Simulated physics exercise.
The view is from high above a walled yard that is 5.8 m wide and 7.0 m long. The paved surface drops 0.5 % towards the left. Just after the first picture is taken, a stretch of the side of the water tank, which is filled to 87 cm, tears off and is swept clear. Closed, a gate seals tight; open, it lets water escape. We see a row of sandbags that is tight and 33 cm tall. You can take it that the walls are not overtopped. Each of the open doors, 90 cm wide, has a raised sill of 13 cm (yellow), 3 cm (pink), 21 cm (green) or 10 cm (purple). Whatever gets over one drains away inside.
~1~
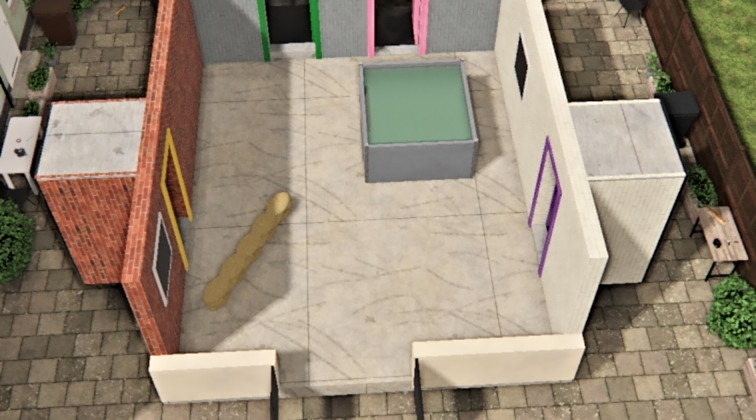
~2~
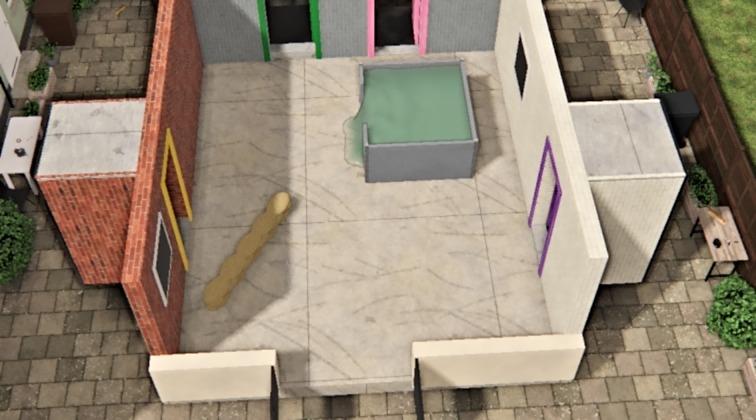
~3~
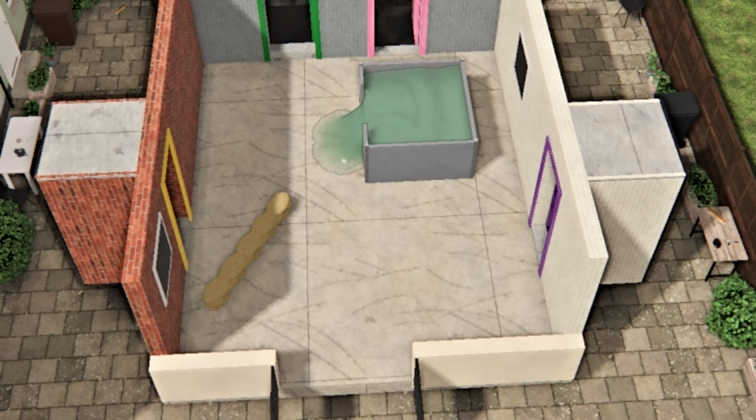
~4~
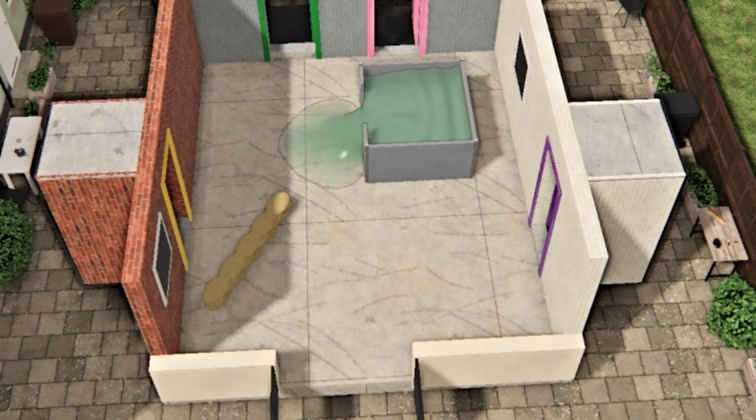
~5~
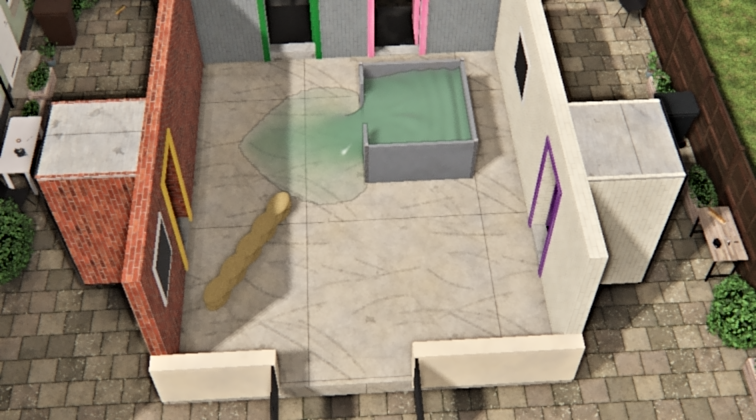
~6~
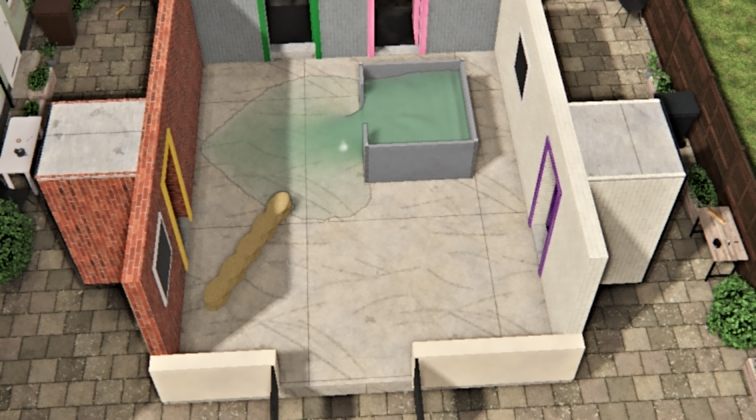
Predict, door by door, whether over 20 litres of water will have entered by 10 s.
At the yellow door I expect the water to rise above the limit, at the pink door I expect the water to rise above the limit, at the green door I expect the water to hold within the limit, at the purple door I expect the water to hold within the limit.
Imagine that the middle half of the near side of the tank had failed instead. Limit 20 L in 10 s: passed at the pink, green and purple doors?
Then pink does not exceed it, green does not exceed it, purple exceeds it.
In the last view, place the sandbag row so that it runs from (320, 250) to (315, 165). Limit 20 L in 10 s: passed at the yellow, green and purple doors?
Then the yellow door is fine, the green door is fine, and the purple door is fine.
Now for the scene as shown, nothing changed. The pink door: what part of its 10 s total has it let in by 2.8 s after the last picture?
About 0 per cent.
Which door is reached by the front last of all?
The purple door.
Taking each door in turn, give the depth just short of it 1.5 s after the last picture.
In cm: Yellow 19, pink 0, green 6, purple 0.
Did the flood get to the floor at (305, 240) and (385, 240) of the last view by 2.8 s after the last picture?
I'd call them drenched and then spared.
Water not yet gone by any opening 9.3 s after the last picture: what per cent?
Roughly 92 in a hundred.
Then, 0.7 s after the last picture water covers 30 % of the floor and is deepest (42 cm) near (355, 141); yellow door 14 cm at the sill, 0 L in, pink door not reached, green door 7 cm at the sill, 0 L in, purple door not reached.
Then, 1.5 s after the last picture water covers 40 % of the floor and is deepest (44 cm) near (204, 67); yellow door 19 cm at the sill, 15 L in, pink door not reached, green door 6 cm at the sill, 0 L in, purple door not reached.
Then, 2.8 s after the last picture water covers 45 % of the floor and is deepest (30 cm) near (187, 271); yellow door 13 cm at the sill, 28 L in, pink door 3 cm at the sill, 0 L in, green door 14 cm at the sill, 0 L in, purple door not reached.
Then, 5.3 s after the last picture water covers 80 % of the floor and is deepest (21 cm) near (188, 262); yellow door 21 cm at the sill, 92 L in, pink door 5 cm at the sill, 6 L in, green door 10 cm at the sill, 0 L in, purple door not reached.
Then, 9.3 s after the last picture water covers 95 % of the floor and is deepest (14 cm) near (422, 57); yellow door 12 cm at the sill, 117 L in, pink door 9 cm at the sill, 51 L in, green door 10 cm at the sill, 0 L in, purple door 10 cm at the sill, 0 L in.
